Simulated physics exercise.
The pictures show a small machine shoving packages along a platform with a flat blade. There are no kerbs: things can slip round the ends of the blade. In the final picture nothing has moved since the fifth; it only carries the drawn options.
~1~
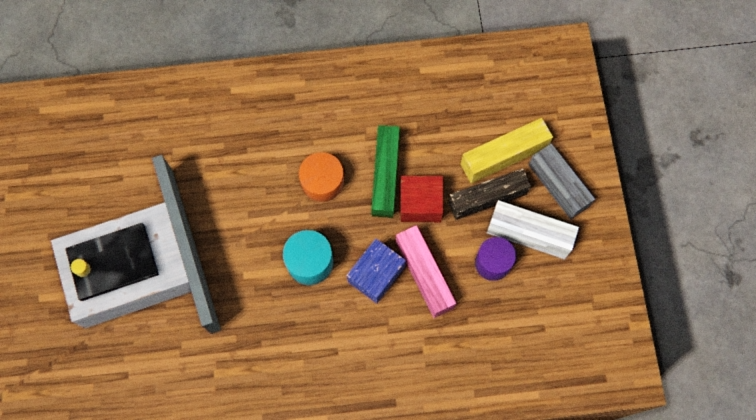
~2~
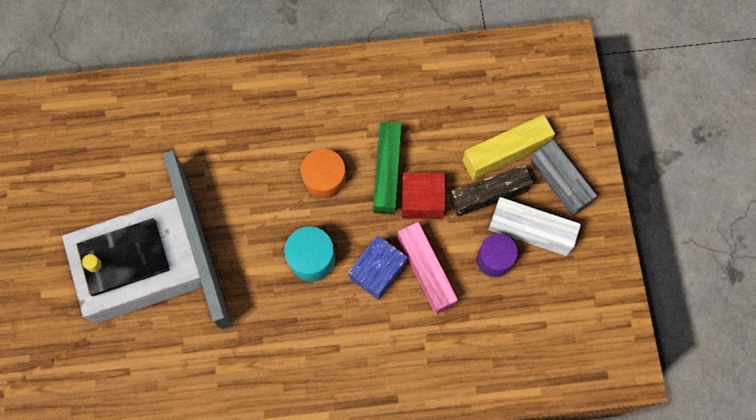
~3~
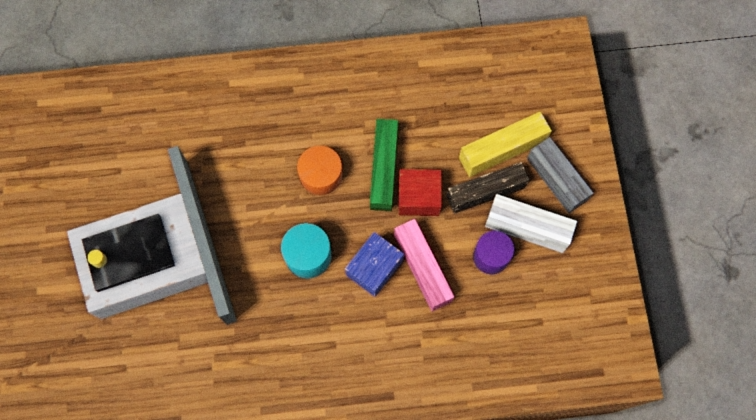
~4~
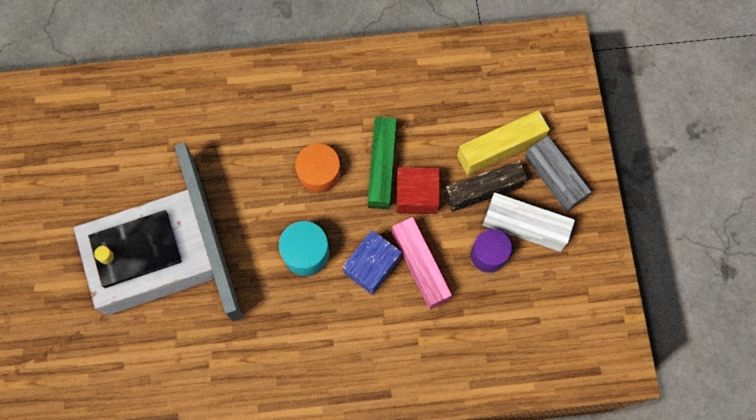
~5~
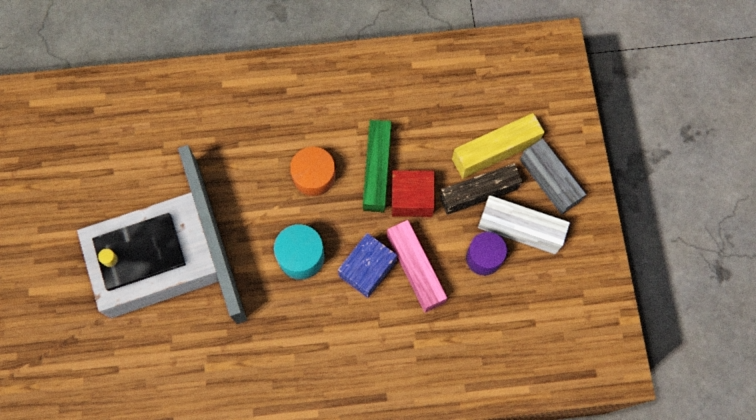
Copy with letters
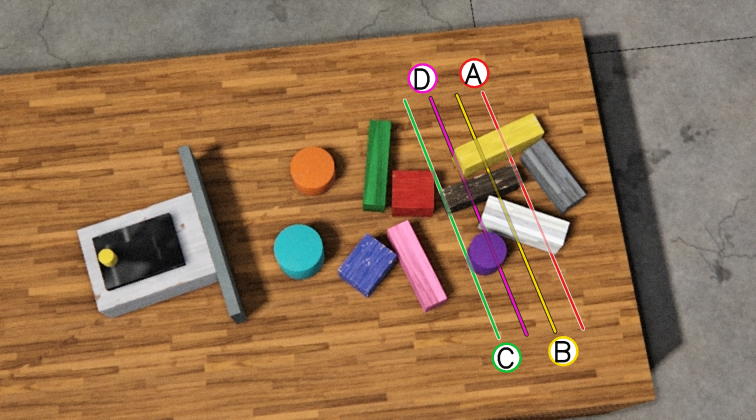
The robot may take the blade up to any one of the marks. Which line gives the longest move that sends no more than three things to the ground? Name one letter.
As far as mark A.
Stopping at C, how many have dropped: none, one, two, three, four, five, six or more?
By then, none.
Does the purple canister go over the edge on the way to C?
No.
On the marked copy, A at (531, 205); B at (504, 208); C at (450, 214); D at (477, 211).
Following A. Soon after the start, robot (263, 237); orange canister (335, 166); blue crate (379, 273).
Later, robot (381, 224); grey stick (561, 172); purple canister (556, 256).
In the end, robot (474, 214); purple canister over the edge; grey stick over the edge; two fallen.
As for the rest, B is within the limit but short; C is within the limit but short; D is within the limit but short.
